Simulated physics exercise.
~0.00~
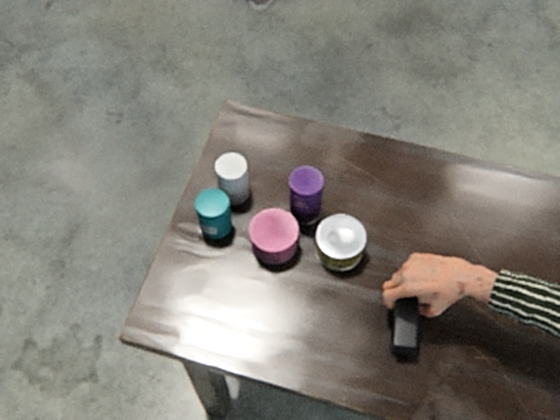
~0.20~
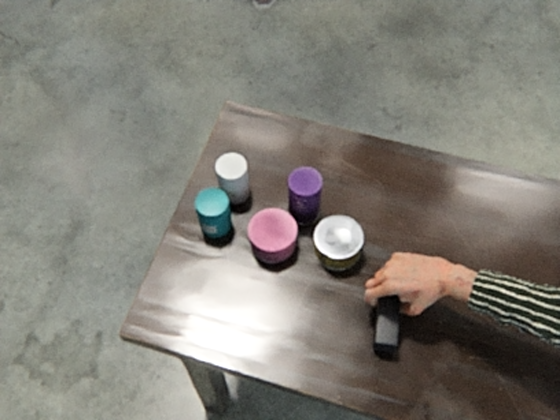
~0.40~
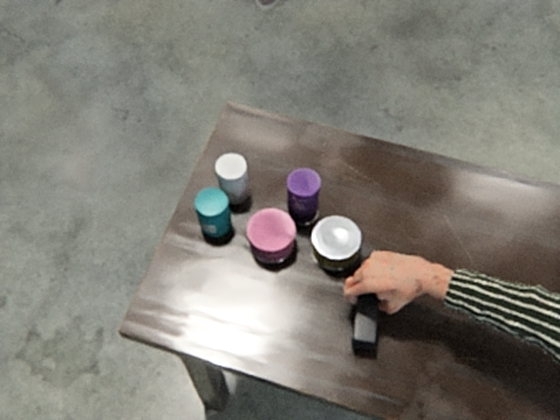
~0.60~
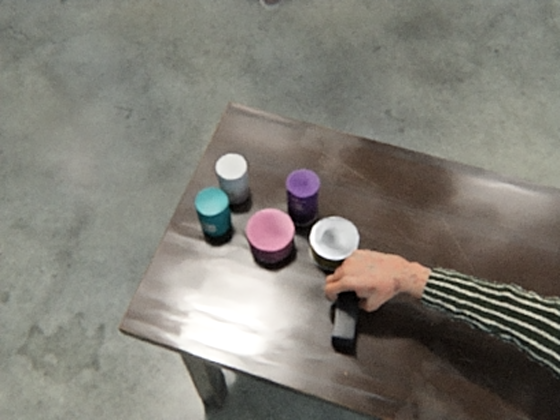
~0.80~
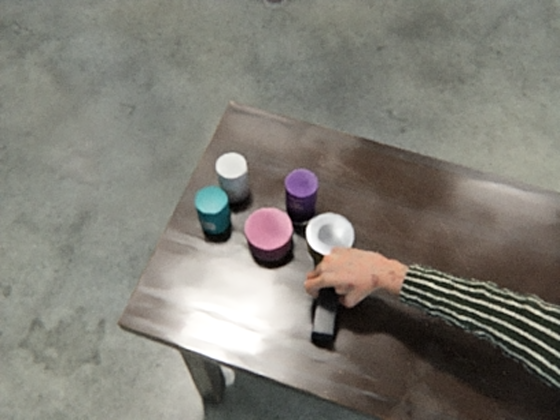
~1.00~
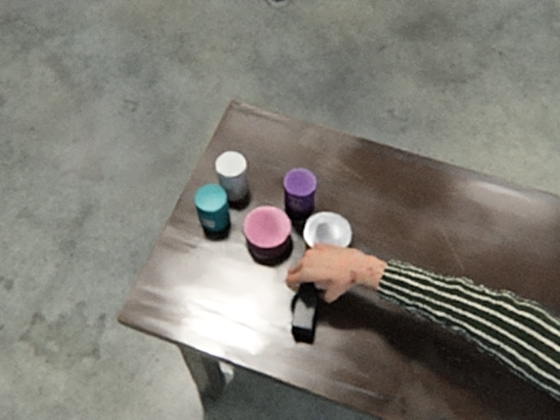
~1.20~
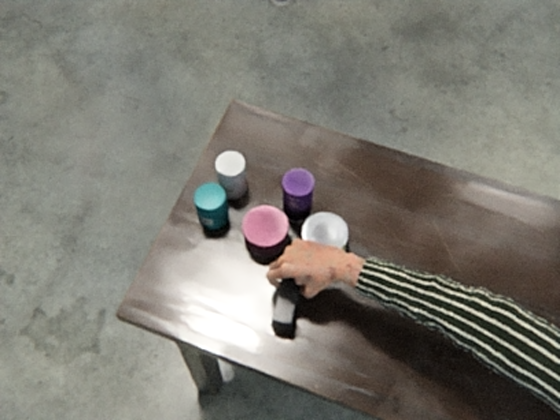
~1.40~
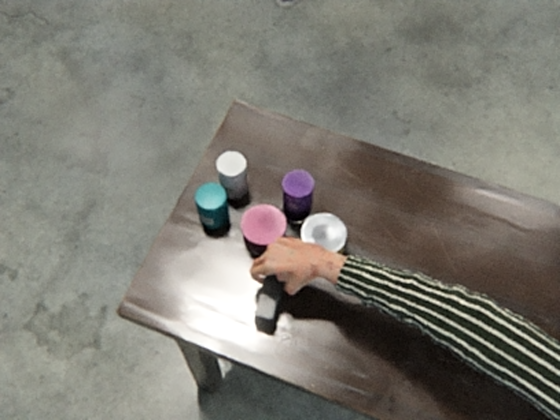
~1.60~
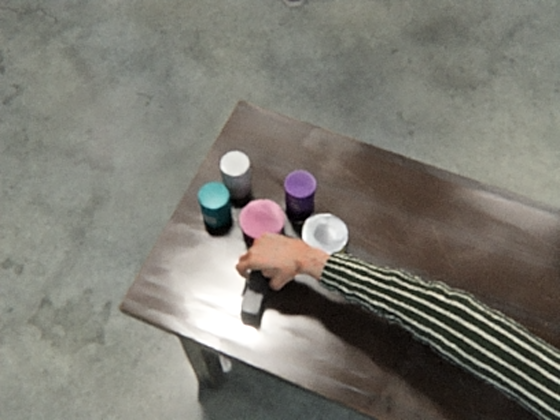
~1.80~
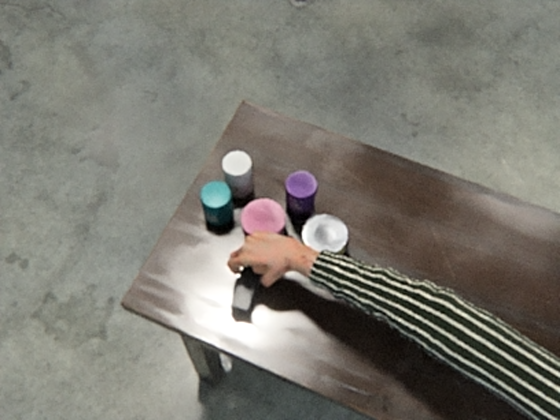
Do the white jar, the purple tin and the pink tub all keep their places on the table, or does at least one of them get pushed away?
All of them keep their places. The white jar, the purple tin and the pink tub are still standing where they were on the table when the block comes to its last spot.
A hand in a striped sleeve slid a small dark block steadily leftward across a dark tabletop, passing in front of five tubs and jars. It ended near the pink tub, the hand still on the block and all five containers still standing in place.
